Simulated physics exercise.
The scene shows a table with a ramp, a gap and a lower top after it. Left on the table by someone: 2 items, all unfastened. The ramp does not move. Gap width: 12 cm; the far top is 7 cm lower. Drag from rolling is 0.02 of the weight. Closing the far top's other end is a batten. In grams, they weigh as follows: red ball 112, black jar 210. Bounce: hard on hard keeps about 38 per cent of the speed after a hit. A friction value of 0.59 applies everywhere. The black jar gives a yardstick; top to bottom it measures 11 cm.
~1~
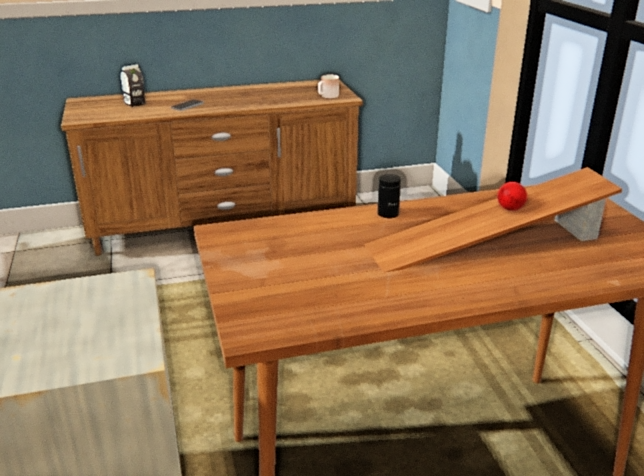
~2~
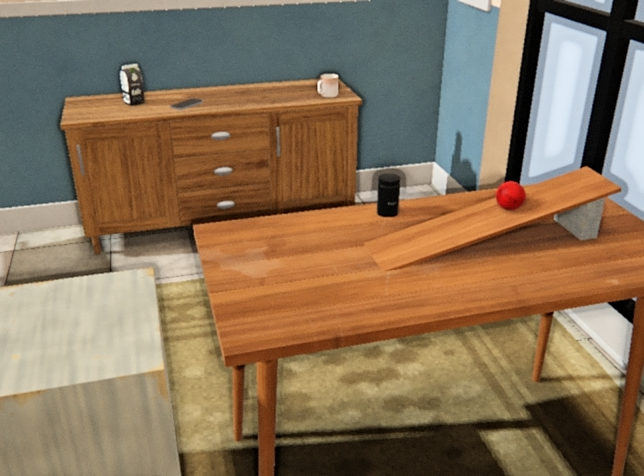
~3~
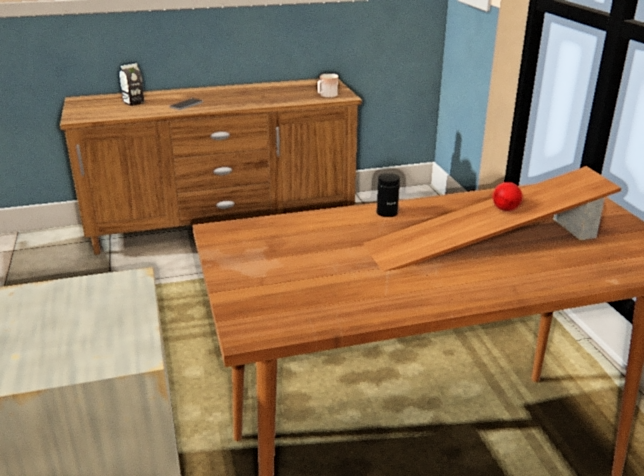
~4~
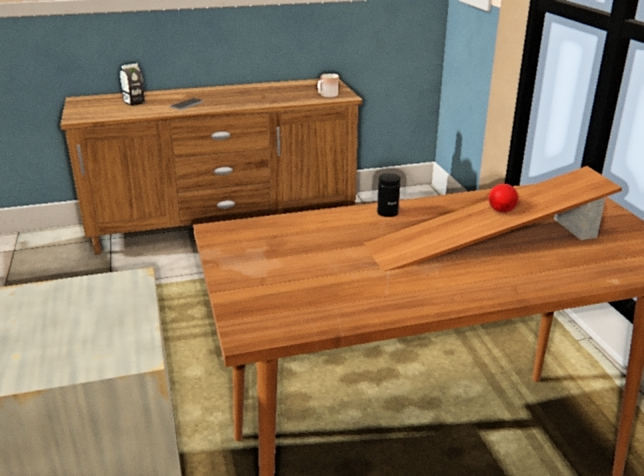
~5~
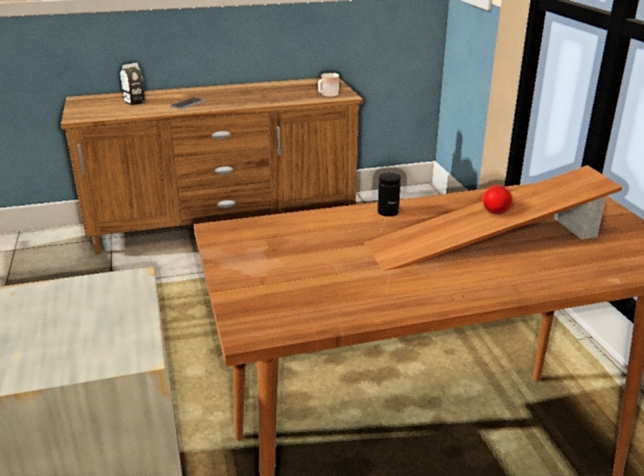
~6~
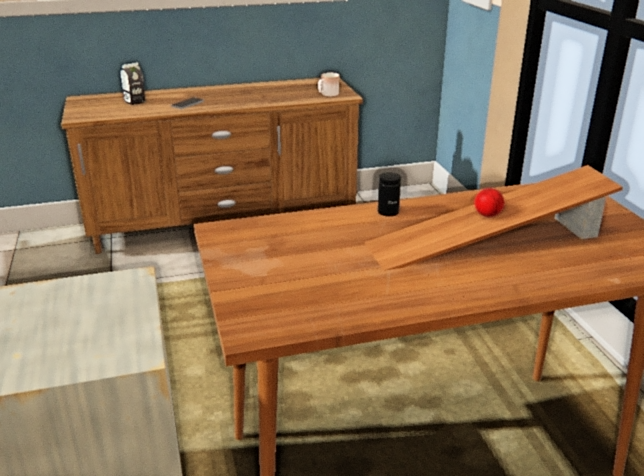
A wooden table stood with a sloping board propped on its right side and a black jar behind it, while a red ball rolled slowly a short way down the board toward the left.
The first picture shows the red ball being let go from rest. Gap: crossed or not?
Crossed.
Then, 0.30 s past the last view, edge 54 cm away; red ball near (419, 227).
Then, 0.60 s past the last view, edge 24 cm away; red ball near (306, 252).
Then, 0.90 s past the last view, 5 cm past the table's edge; red ball near (184, 274).
Then, 1.20 s past the last view, 33 cm past the table's edge; red ball near (64, 312).
Finally, 51 cm past the table's edge; black jar still in place (within 8 cm).
